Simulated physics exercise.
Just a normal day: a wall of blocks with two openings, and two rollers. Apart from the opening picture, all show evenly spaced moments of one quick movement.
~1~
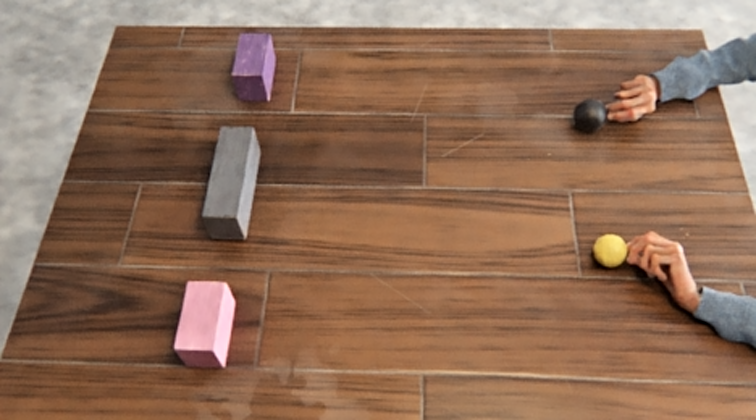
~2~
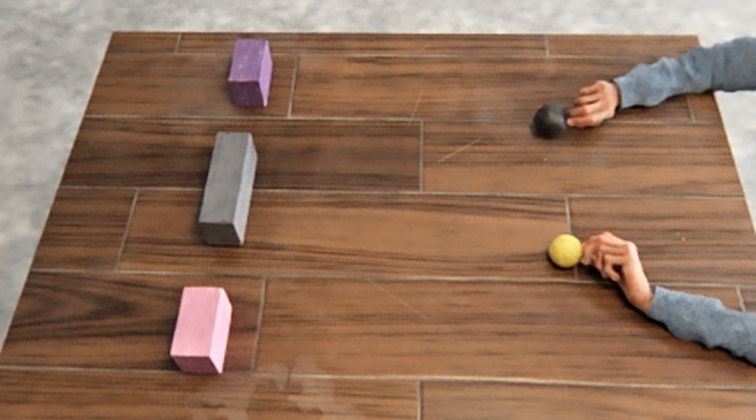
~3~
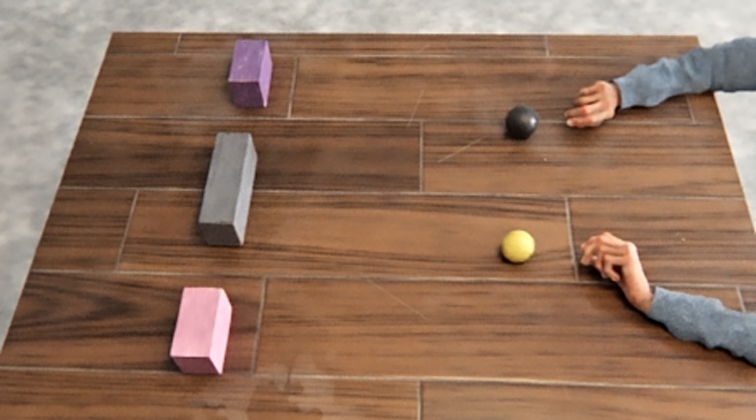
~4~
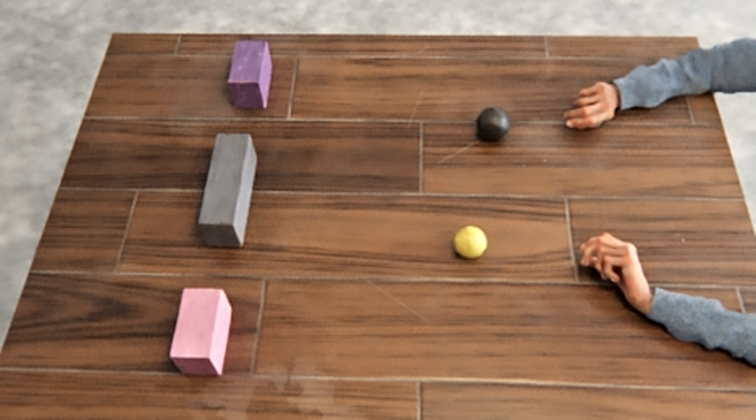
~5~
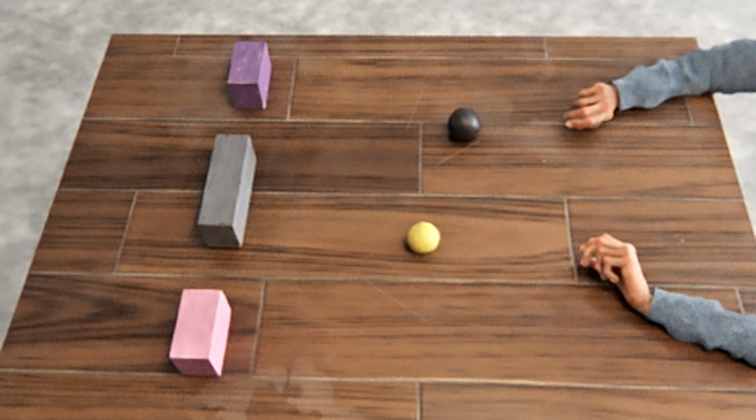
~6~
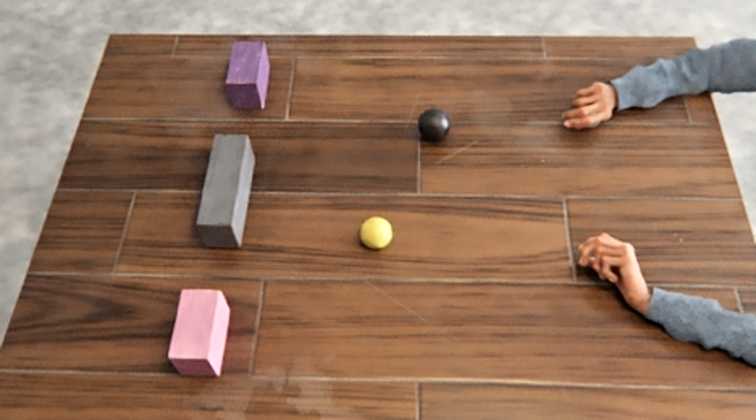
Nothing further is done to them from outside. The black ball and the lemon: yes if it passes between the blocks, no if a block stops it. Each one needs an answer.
Black ball: Yes; lemon: No.
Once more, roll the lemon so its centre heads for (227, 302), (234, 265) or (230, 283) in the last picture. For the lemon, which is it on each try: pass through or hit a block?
Well, in order it is kept back, then travels through, then travels through.
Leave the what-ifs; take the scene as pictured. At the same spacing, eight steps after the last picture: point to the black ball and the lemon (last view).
The black ball will be at (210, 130) and the lemon at (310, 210).
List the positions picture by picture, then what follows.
The first frame shows black ball (590, 115) under the hand; lemon (611, 251) under the hand; pink block (206, 325).
The second frame shows black ball (551, 121); lemon (566, 251).
The third frame shows black ball (522, 122); lemon (517, 247).
The fourth frame shows black ball (493, 123); lemon (470, 242).
The fifth frame shows black ball (464, 124); lemon (423, 238).
The sixth frame shows black ball (434, 125); lemon (376, 233); grey block (227, 190).
Then, 0.40 s later than the last frame, black ball heading on near (250, 127); lemon coming back near (302, 209).
Then, 0.98 s later than the last frame, black ball heading on near (20, 169); lemon coming back near (376, 183).
When it is over, the black ball rolls through; the lemon bounces off.
